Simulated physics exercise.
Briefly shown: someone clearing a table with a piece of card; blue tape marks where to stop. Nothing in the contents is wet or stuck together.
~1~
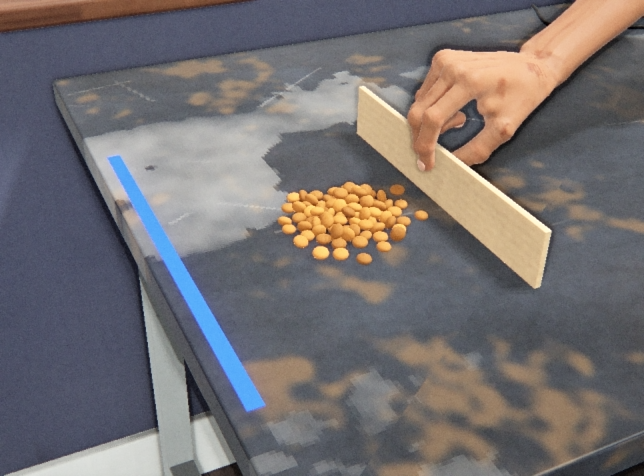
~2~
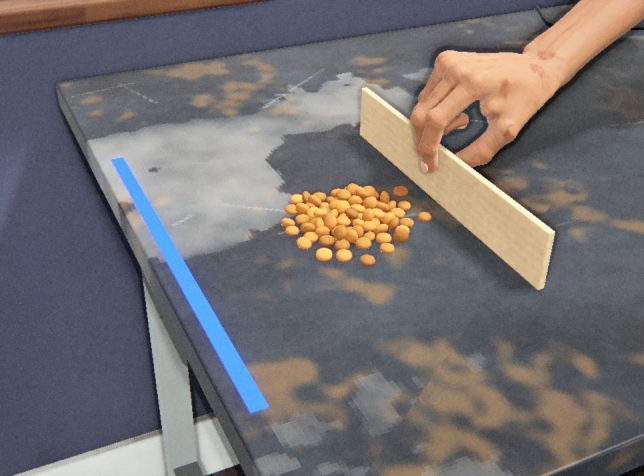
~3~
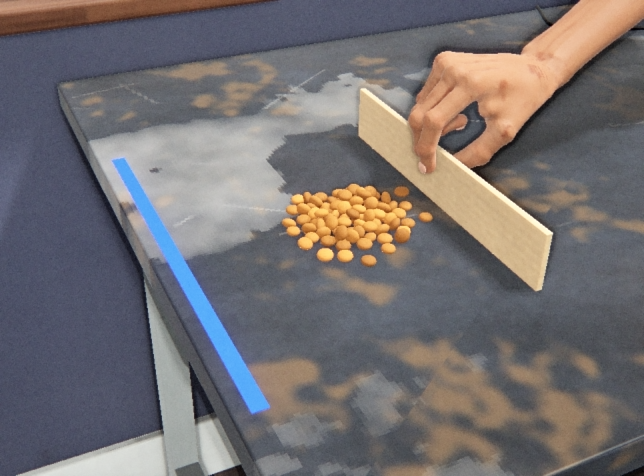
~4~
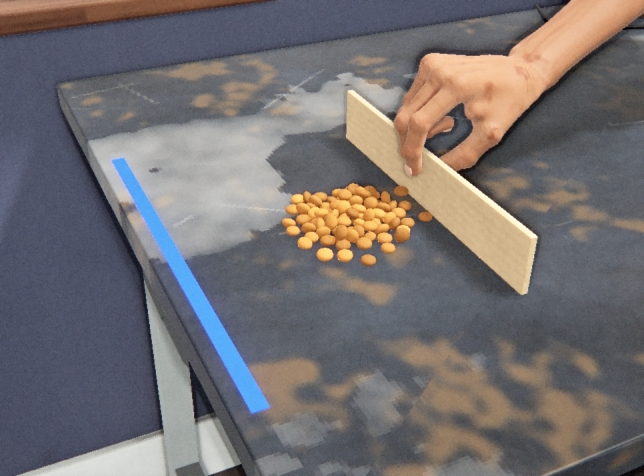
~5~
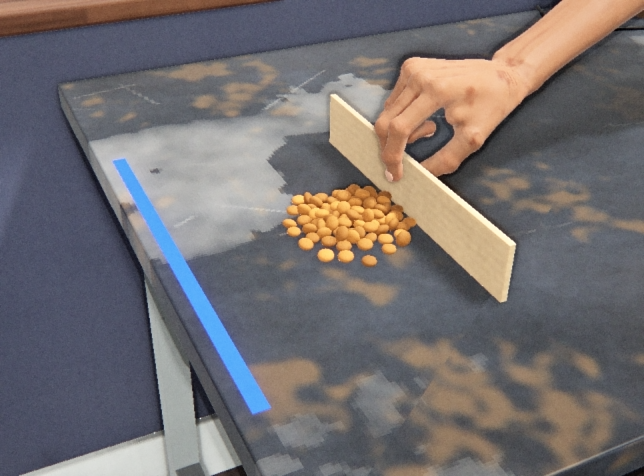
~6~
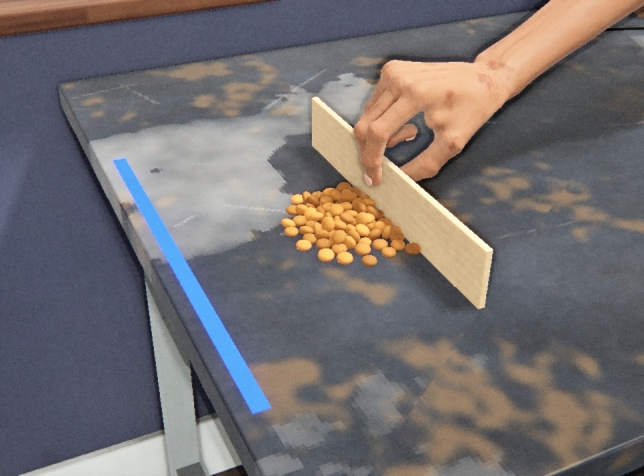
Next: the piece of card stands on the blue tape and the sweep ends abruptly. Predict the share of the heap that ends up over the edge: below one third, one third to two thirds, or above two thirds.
Above two thirds.
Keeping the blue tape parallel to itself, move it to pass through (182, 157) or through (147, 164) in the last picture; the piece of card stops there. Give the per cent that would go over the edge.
It would be around 0 per cent the first time and around 50 per cent the second.
Soon after the last picture, piece of card still moving, near (277, 186); heap all on the table, its front near (192, 241).
A little later, piece of card stopped at the blue tape; heap most over the edge.
At rest, piece of card stopped at the blue tape; heap most over the edge.
